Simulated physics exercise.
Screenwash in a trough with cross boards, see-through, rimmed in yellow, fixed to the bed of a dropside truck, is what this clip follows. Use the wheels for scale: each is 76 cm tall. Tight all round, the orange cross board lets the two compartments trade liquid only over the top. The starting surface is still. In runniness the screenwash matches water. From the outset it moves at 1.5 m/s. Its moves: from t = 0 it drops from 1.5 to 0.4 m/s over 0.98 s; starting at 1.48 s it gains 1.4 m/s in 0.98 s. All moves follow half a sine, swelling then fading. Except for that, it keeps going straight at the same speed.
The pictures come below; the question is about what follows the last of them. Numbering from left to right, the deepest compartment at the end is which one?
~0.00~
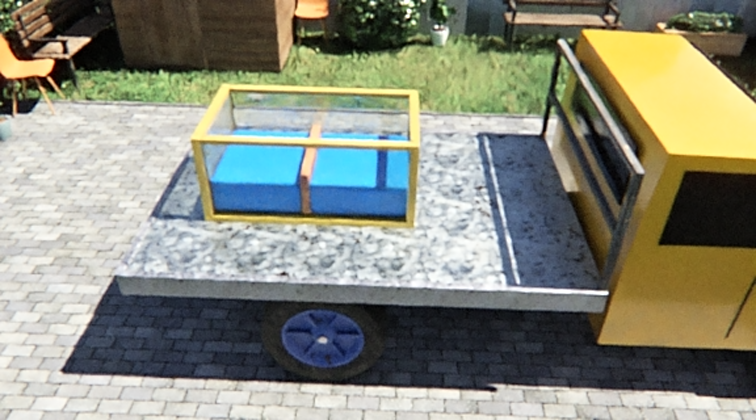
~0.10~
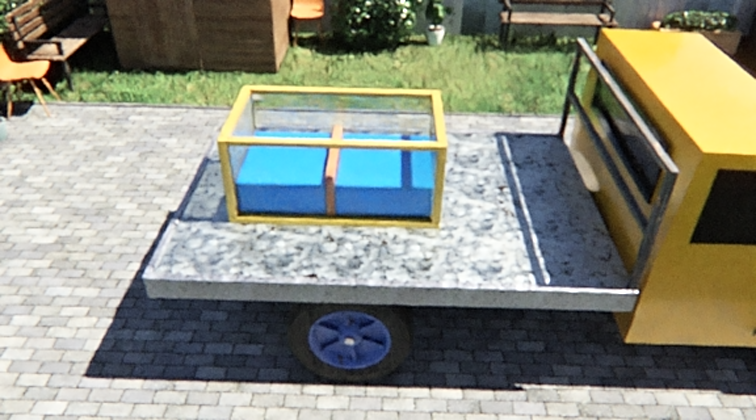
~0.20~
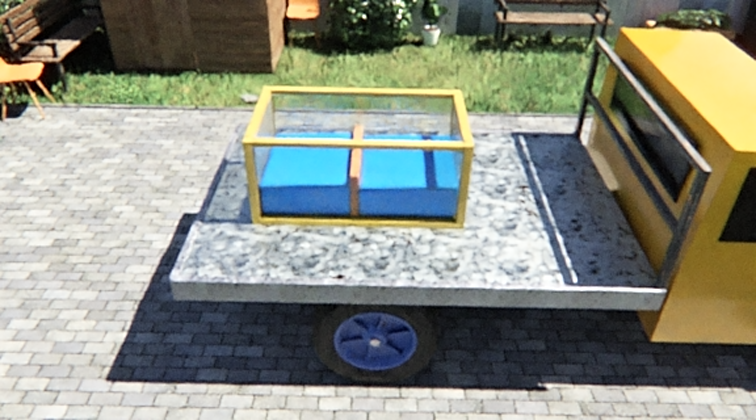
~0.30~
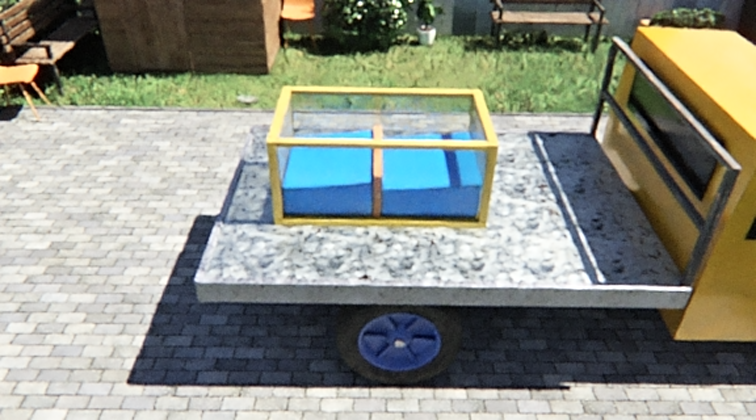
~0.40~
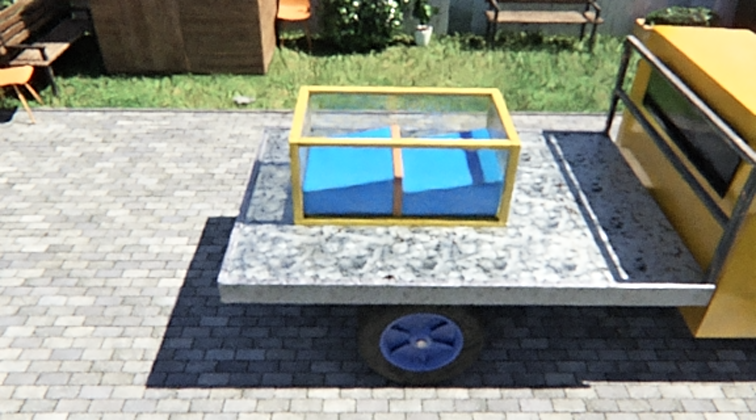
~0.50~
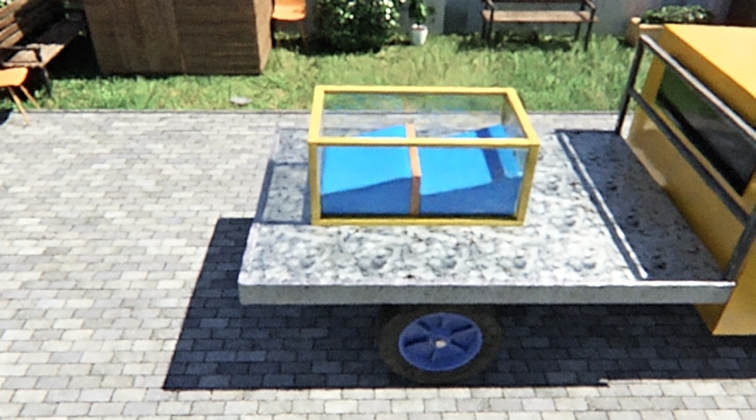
I would say the first compartment.
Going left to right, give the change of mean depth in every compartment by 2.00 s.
From the left, in cm: 0 and 0.
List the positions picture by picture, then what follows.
Levels, left to right, (257, 175), (355, 179); board top at (304, 176); the front is on the right, levels are read along the near wall; a wheel hub at (322, 344), in the first picture.
Levels, left to right, (282, 177), (380, 179), in the second picture.
Levels, left to right, (306, 178), (404, 180), in the third picture.
Levels, left to right, (328, 178), (427, 180), in the fourth picture.
Levels, left to right, (348, 178), (447, 180), in the fifth picture.
Levels, left to right, (366, 178), (465, 180); a wheel hub at (441, 348), in the sixth picture.
By 1.20 s the compartments hold 23, 23 cm, left to right.
By 2.00 s the compartments hold 23, 23 cm, left to right.
By 3.00 s the compartments hold 24, 22 cm, left to right.
By 5.45 s the compartments hold 25, 21 cm, left to right.
